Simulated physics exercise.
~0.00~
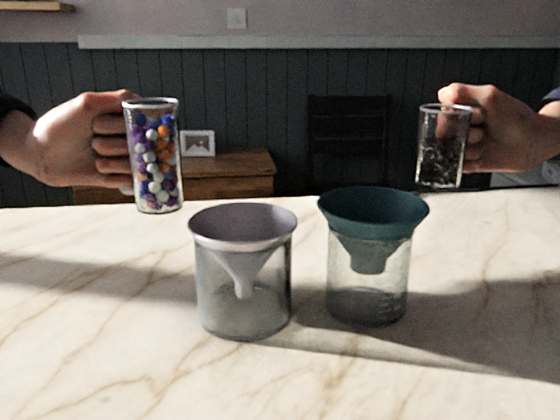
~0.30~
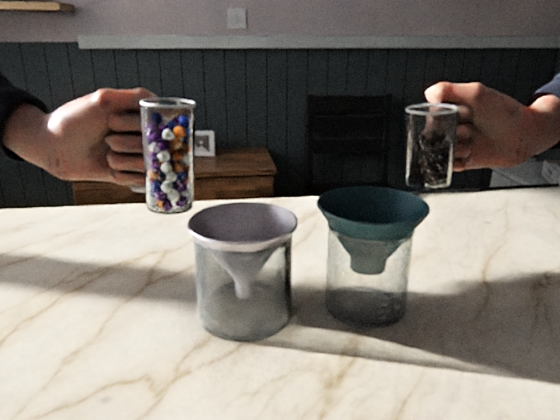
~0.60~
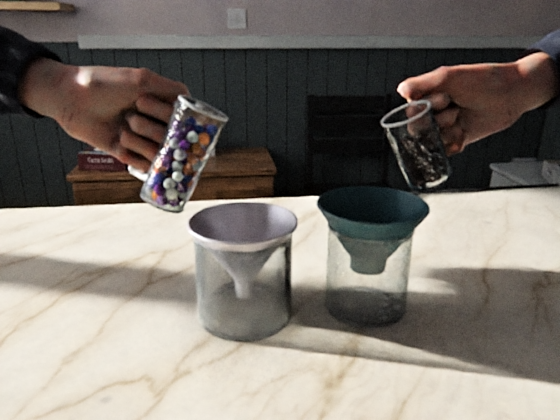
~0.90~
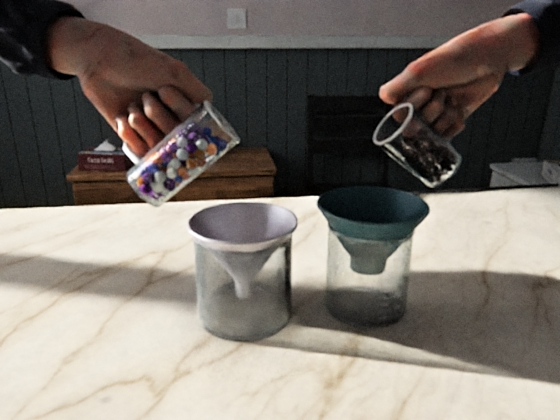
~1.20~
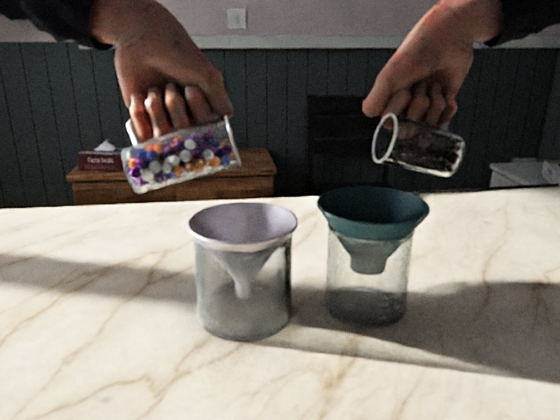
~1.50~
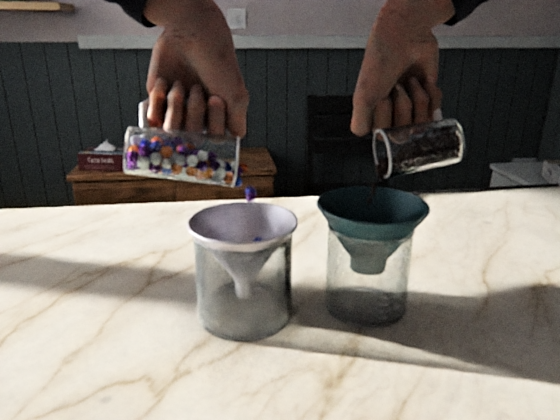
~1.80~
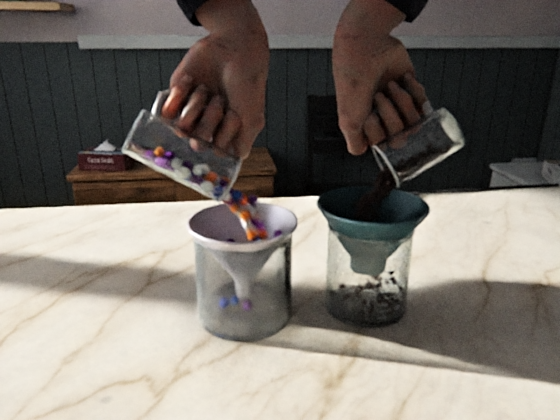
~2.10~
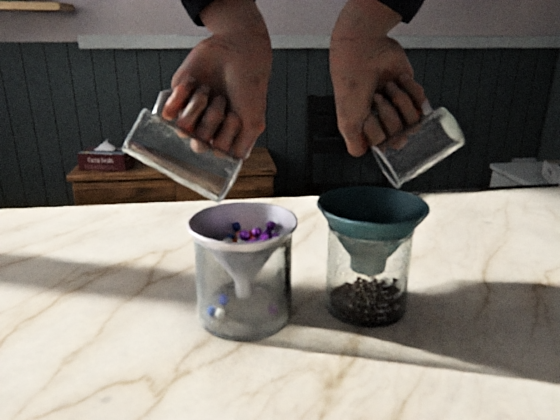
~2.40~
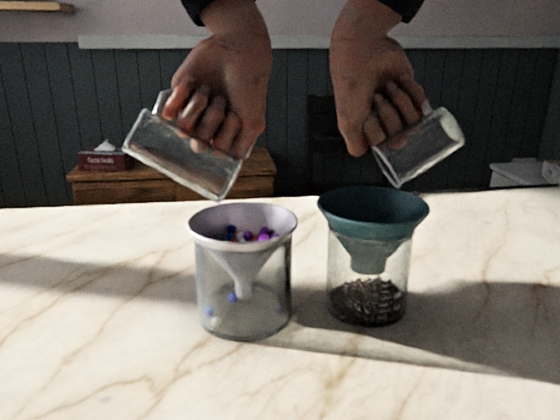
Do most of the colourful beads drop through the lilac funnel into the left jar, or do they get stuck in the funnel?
Most of them get stuck in the lilac funnel, which clogs after only a few beads reach the jar, while the dark pieces on the right all pass through into theirs.
